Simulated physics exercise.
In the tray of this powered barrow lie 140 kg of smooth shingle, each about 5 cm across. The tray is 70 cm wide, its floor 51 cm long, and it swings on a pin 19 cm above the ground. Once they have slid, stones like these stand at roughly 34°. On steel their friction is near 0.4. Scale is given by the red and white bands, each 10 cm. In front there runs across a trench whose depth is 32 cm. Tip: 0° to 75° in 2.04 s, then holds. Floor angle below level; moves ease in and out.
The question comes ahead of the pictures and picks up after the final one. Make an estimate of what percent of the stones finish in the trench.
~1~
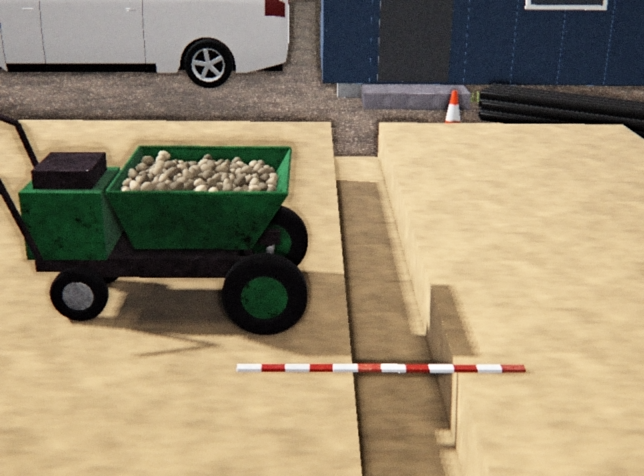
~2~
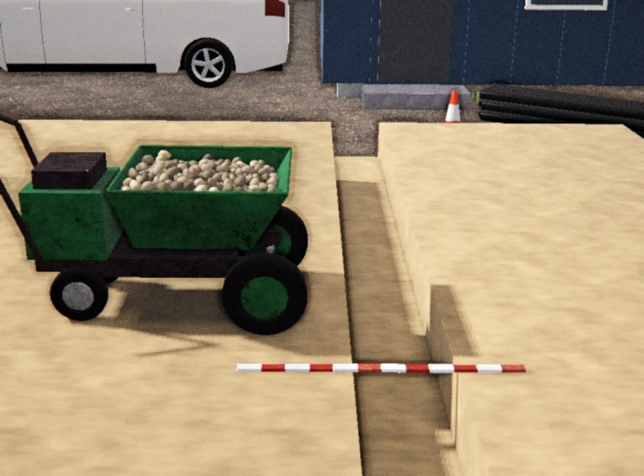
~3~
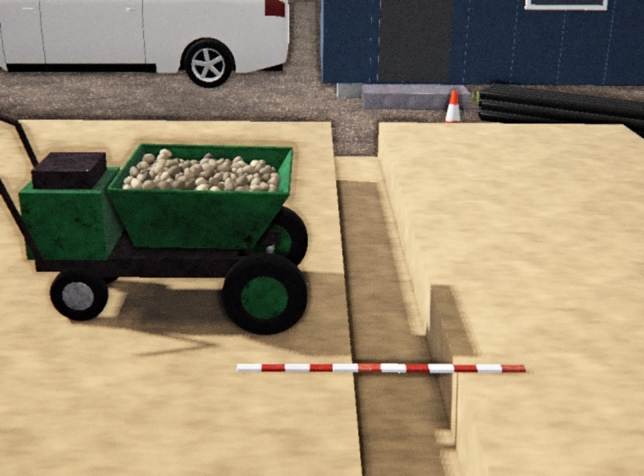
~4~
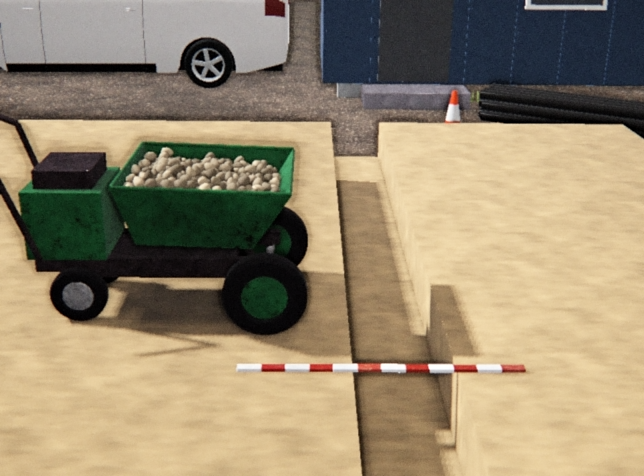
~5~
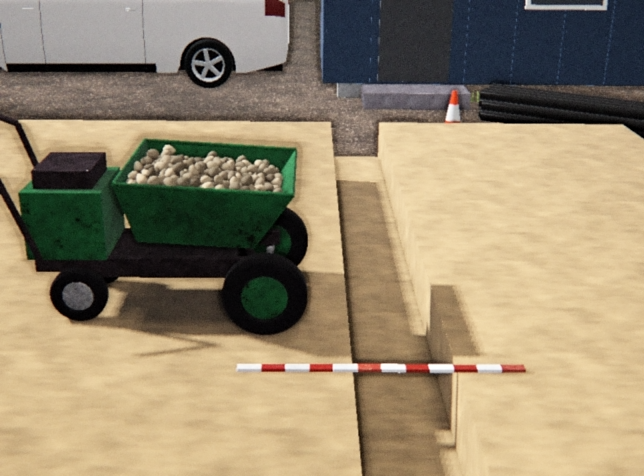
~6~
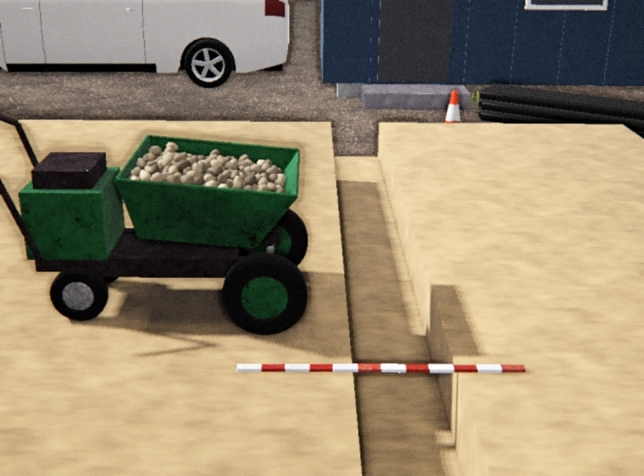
About 96 percent.
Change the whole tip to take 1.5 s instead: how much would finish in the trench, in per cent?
About 90%.
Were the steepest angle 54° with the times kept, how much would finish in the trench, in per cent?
Roughly 45%.
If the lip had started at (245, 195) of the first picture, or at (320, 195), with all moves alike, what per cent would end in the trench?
Estimates: 100 % then 65 %.
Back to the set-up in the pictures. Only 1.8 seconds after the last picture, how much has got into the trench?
I'd say near 65 per cent at that time.
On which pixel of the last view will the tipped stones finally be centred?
The tipped stones centre close to (400, 344).
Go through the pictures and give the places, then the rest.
The tray is at 0°, its lip at (287, 194); the top of the load is at (193, 167), in the first picture.
Lip at (288, 194), floor tilted 0°, highest stones at (194, 166), in the second picture.
The tray is at 1°, its lip at (289, 195); the top of the load is at (190, 165), in the third picture.
Lip at (291, 195), floor tilted 2°, highest stones at (182, 163), in the fourth picture.
The tray is at 3°, its lip at (294, 196); the top of the load is at (178, 162), in the fifth picture.
Lip at (297, 197), floor tilted 5°, highest stones at (181, 159), in the sixth picture.
Then, 1.2 s after the last picture the floor is at 63°, 91 % in the tray, 9 % in the trench; the foremost stones are at (423, 317).
Then, 1.8 s after the last picture the floor is at 75°, 34 % in the tray, 63 % in the trench, 3 % past the trench; the foremost stones are at (513, 300).
Then, 2.2 s after the last picture the floor is at 75°, 13 % in the tray, 82 % in the trench, 4 % past the trench; the foremost stones are at (540, 302).
Then, 4.1 s after the last picture the floor is at 75°, 0 % in the tray, 96 % in the trench, 4 % past the trench; the foremost stones are at (545, 302).
